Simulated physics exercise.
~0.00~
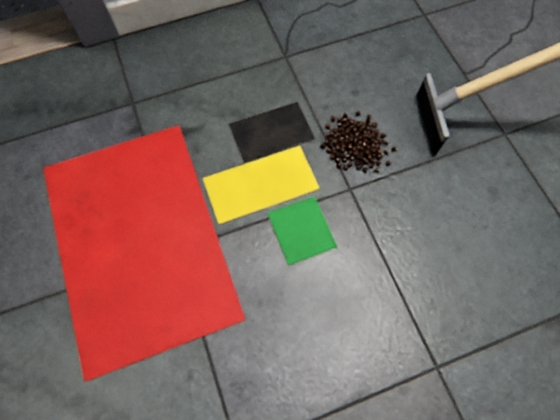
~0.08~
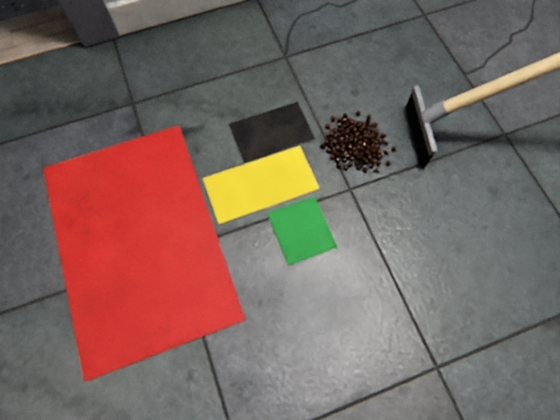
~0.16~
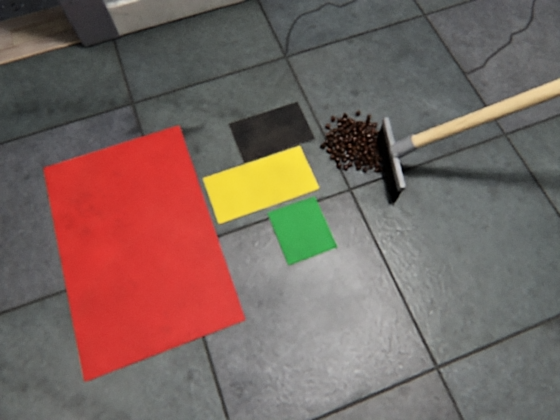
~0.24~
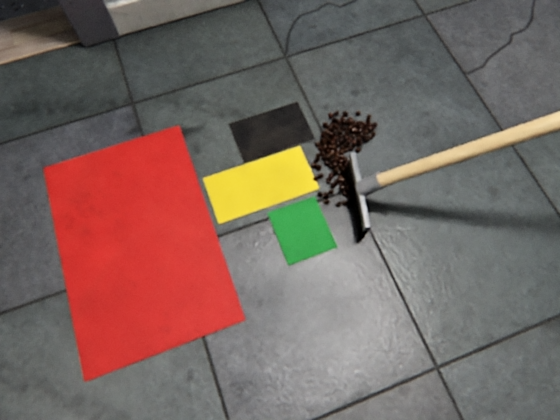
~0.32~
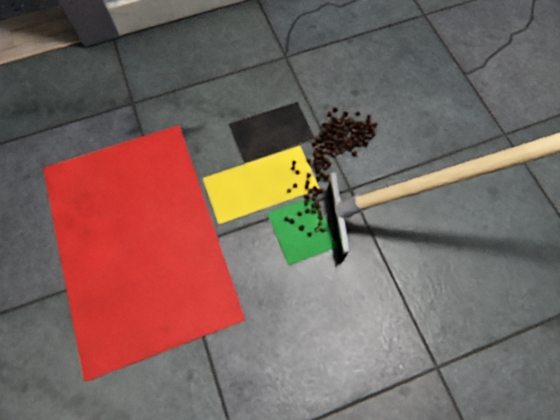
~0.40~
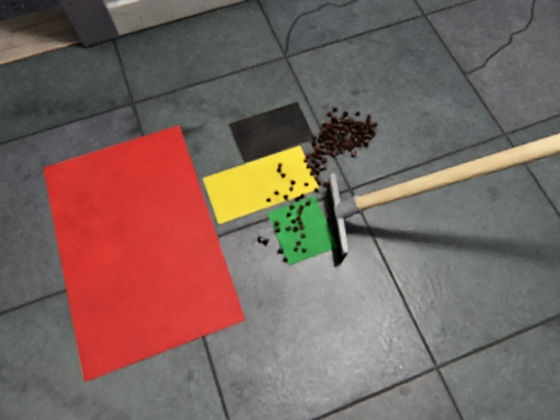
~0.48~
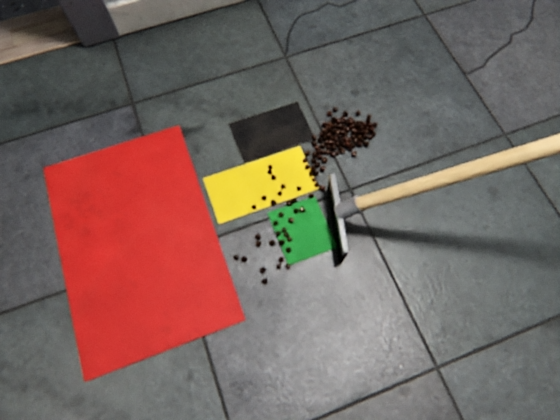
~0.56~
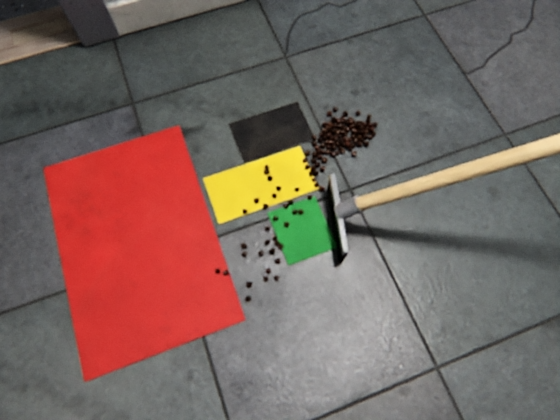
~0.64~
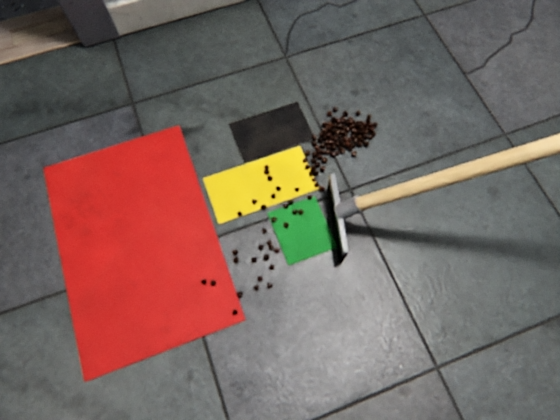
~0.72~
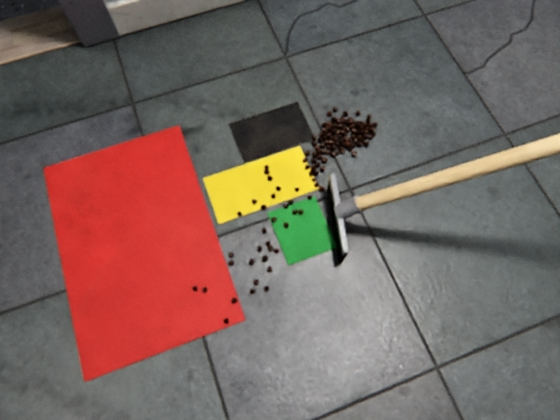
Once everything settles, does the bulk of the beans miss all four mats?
Yes, most of the beans finish on the bare tiles, many of them still clumped above the blade. The yellow, green and red mats each hold only a small share, and the black mat stays essentially clear.
Across a grey tiled floor, a long-handled squeegee slides left and down into a heap of dark coffee beans beside four coloured mats, then halts. Some beans scatter over the yellow and green mats, a few reaching the red one, while a dense clump stays behind near the blade.
